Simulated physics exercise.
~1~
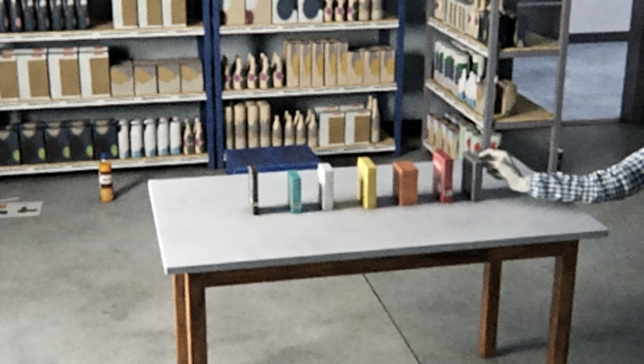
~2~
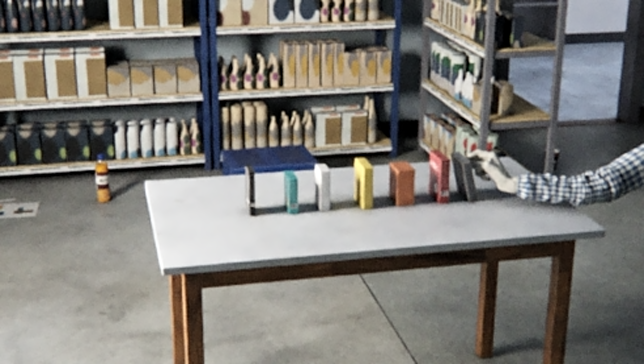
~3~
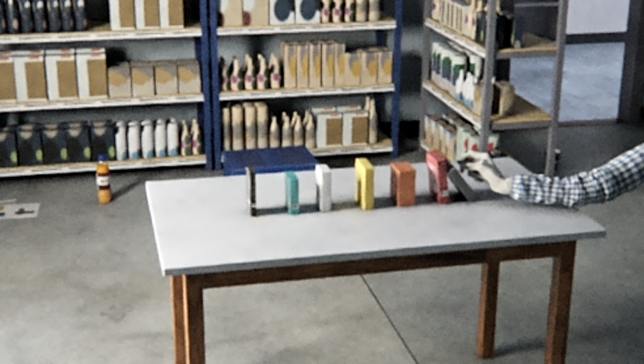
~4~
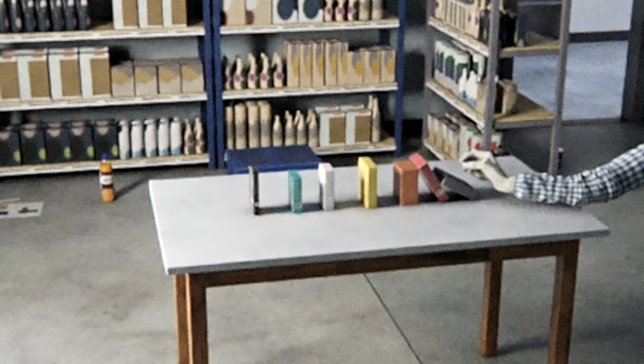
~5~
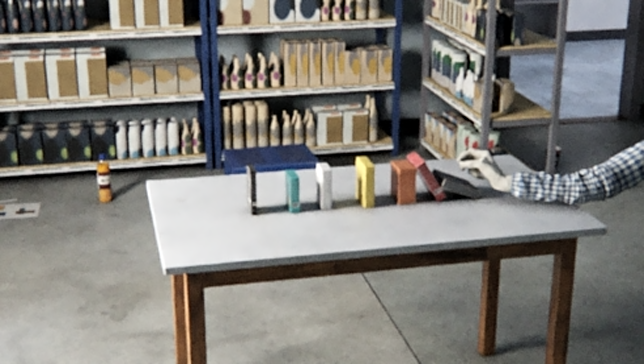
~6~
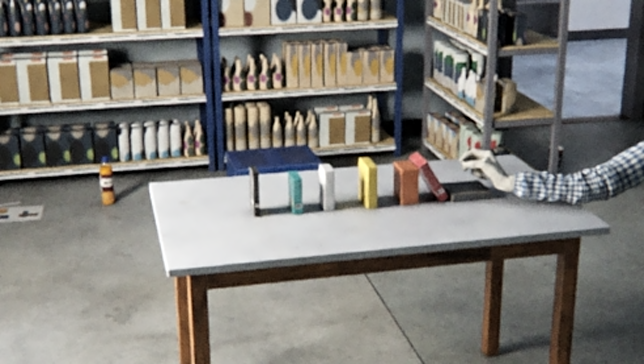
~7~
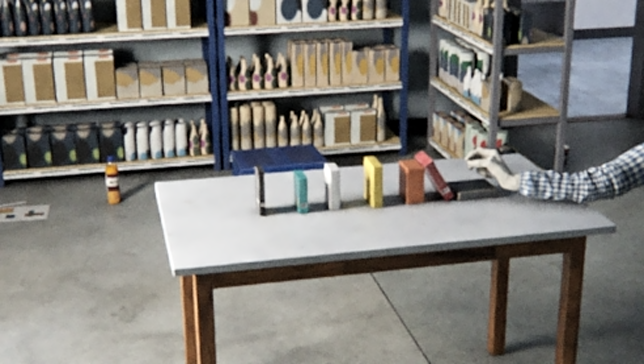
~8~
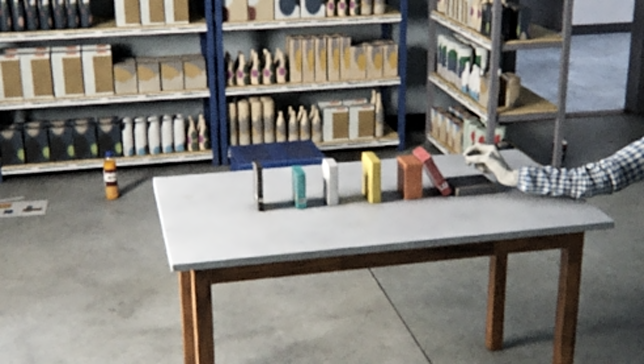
A hand tipped the dark grey board at the right end of a row of small upright blocks on a table, and it toppled left, knocking the red packet into a lean against the orange block, while the rest stayed standing.
